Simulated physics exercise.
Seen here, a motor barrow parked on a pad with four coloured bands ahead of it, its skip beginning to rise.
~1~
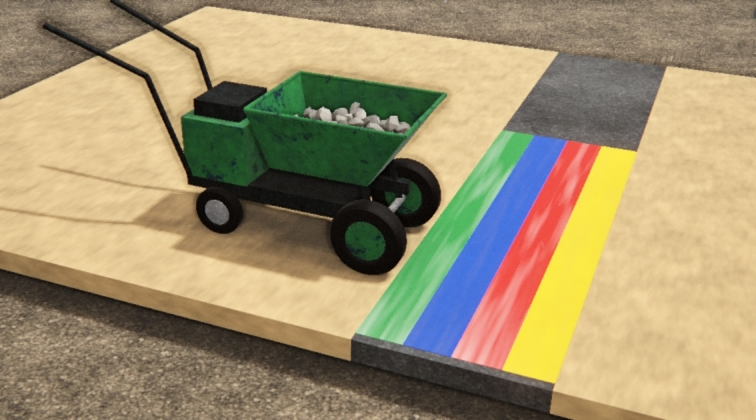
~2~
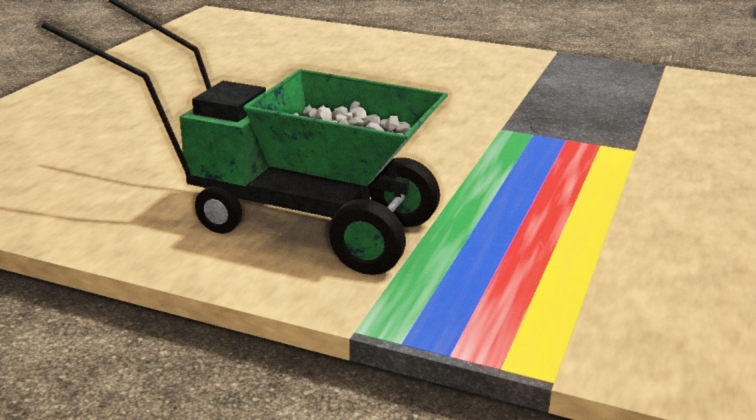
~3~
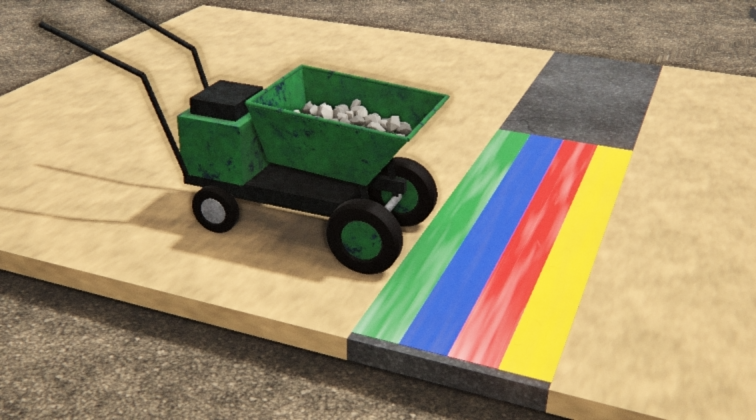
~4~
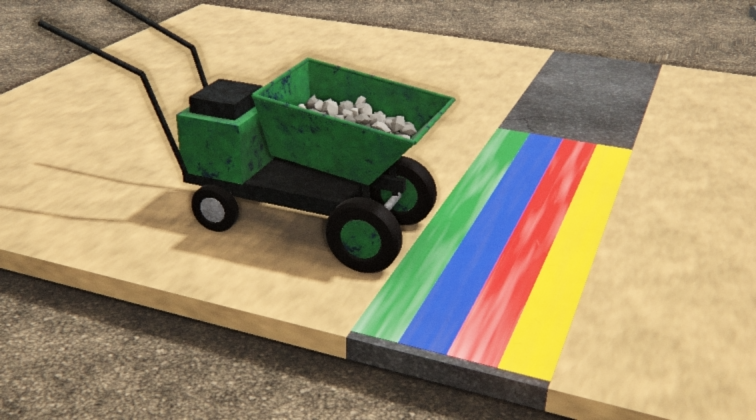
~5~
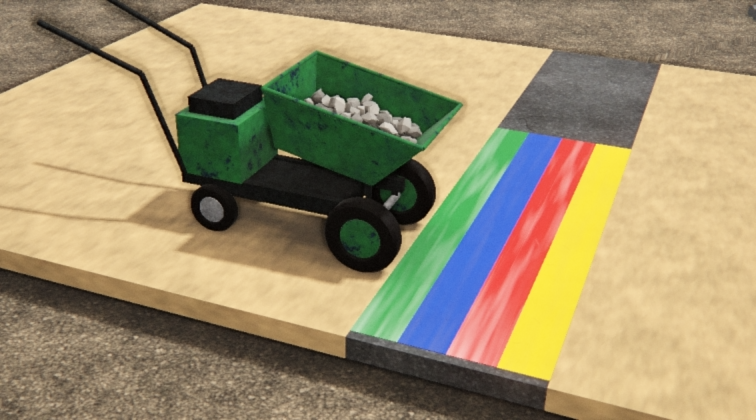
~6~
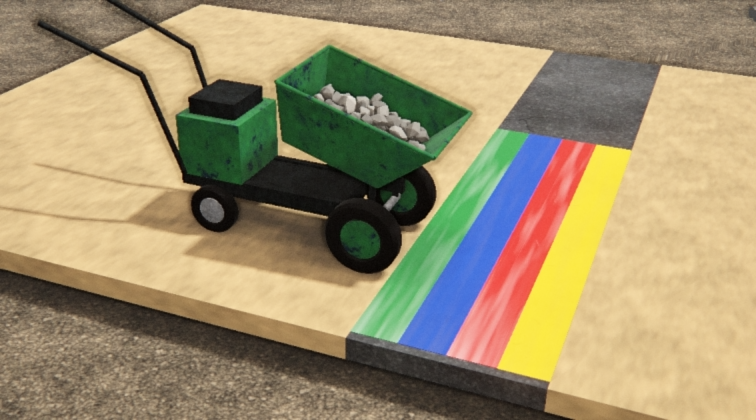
A green motor barrow loaded with broken stones stood still beside green, blue, red and yellow stripes while its skip, level at first, gradually tilted forward to the right, the stones still inside.
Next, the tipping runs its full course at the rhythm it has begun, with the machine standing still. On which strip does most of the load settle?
The heap favours the red strip.
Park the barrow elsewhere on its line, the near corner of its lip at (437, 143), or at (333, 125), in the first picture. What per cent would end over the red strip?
About 10 and 10 per cent.
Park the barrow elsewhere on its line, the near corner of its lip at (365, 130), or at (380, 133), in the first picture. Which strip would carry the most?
At the first place that blue strip, at the second the strip in red.
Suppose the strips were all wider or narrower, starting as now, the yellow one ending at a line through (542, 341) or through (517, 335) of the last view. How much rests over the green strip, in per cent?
In turn 0 and 0 in a hundred.
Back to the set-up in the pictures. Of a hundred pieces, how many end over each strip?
In per cent, green strip 0, blue strip 5, red strip 40 and yellow strip 25.
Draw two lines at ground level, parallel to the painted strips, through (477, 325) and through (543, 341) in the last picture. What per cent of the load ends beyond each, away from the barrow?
Roughly 60 per cent, and 20 per cent.
Soon after the last picture, skip tipped steeply; all in the skip.
A little later, skip tipped right over; nearly all in the skip; a small part over the red strip.
Later still, skip tipped right over; about a third in the skip; about a third over the red strip; about a quarter over the yellow strip; a small part off the paint.
At rest, skip tipped right over; about a quarter in the skip; none over the green strip; a stray few over the blue strip; about a third over the red strip; about a quarter over the yellow strip; a small part off the paint.
